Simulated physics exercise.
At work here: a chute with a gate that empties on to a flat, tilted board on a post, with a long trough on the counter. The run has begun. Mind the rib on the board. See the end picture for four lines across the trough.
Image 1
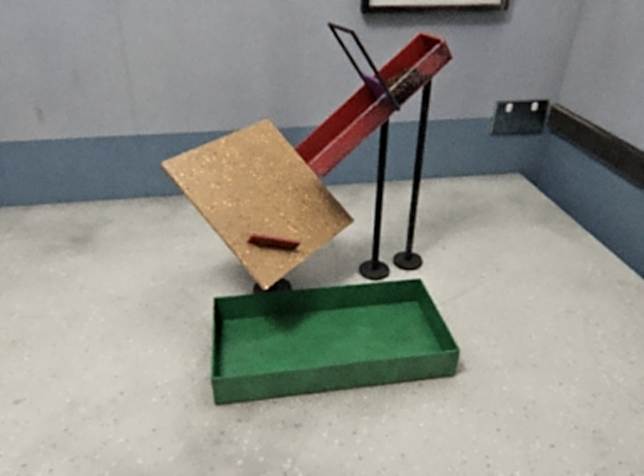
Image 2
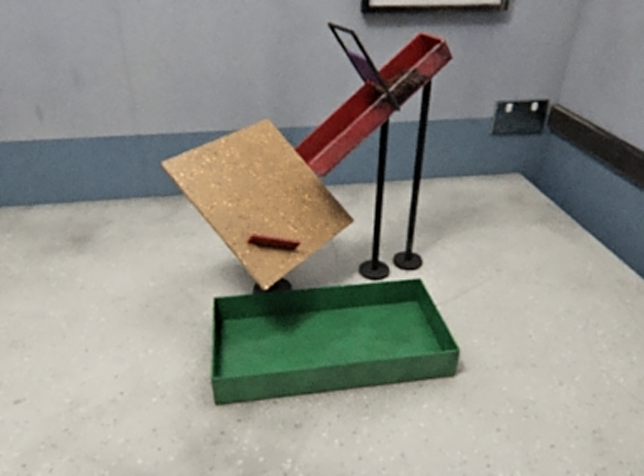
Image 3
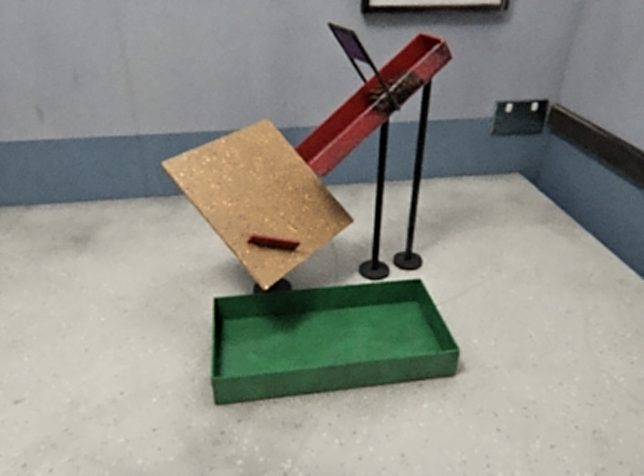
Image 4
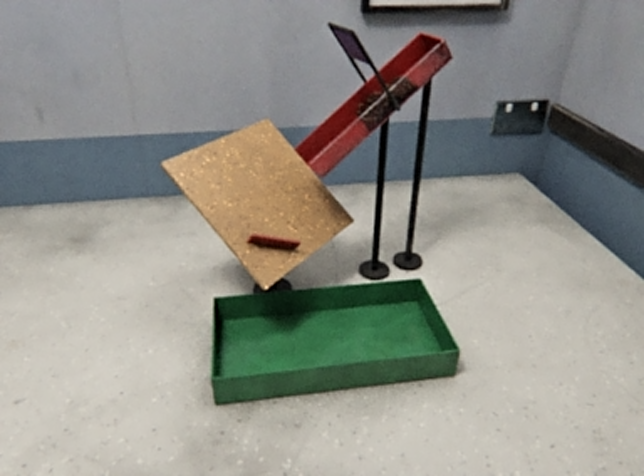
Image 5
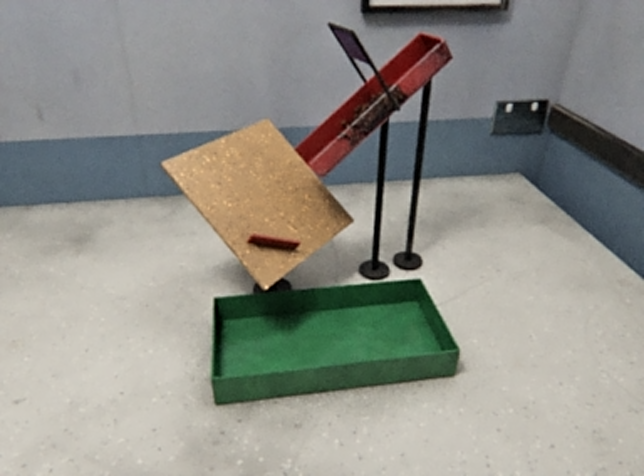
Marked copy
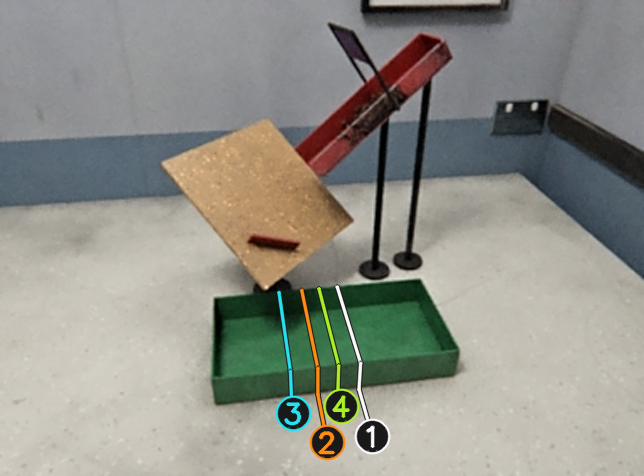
Small dark pieces sliding down a sloping red chute as its gate lifts, above a tilted brown board and empty green trough.
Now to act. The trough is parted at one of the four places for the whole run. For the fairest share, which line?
1 is best.
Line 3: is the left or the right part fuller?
Right.
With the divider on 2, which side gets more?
Right.
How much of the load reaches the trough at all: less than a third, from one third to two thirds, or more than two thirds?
More than two thirds.
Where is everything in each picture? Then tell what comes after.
Load behind the gate (399, 90), allspice berries; lip of the chute (314, 171), sloping fairly steeply, in the first frame.
Middle of the board (267, 194), tilted fairly steeply; middle of its low edge (315, 252); of its high edge (220, 138), in the second frame.
Front corners of the trough (212, 379) and (460, 350), empty; front of the load (382, 110), in the third frame.
Middle of the load (381, 102); its front (369, 126), roughly a third of the way to the lip; rib from (253, 235) to (301, 242), in the fourth frame.
Middle of the load (372, 108); its front (351, 143), roughly half of the way to the lip, in the fifth frame.
On the marked copy, line 1 crosses the front rim at (360, 362); line 2 crosses the front rim at (317, 367); line 3 crosses the front rim at (290, 370); line 4 crosses the front rim at (338, 364).
For line 1, of what is caught, roughly half on the left of the divider, roughly half on the right.
For line 2, of what is caught, about a tenth on the left of the divider, the larger part on the right.
For line 3, of what is caught, just a few on the left of the divider, almost all on the right.
For line 4, of what is caught, about a tenth on the left of the divider, the larger part on the right.
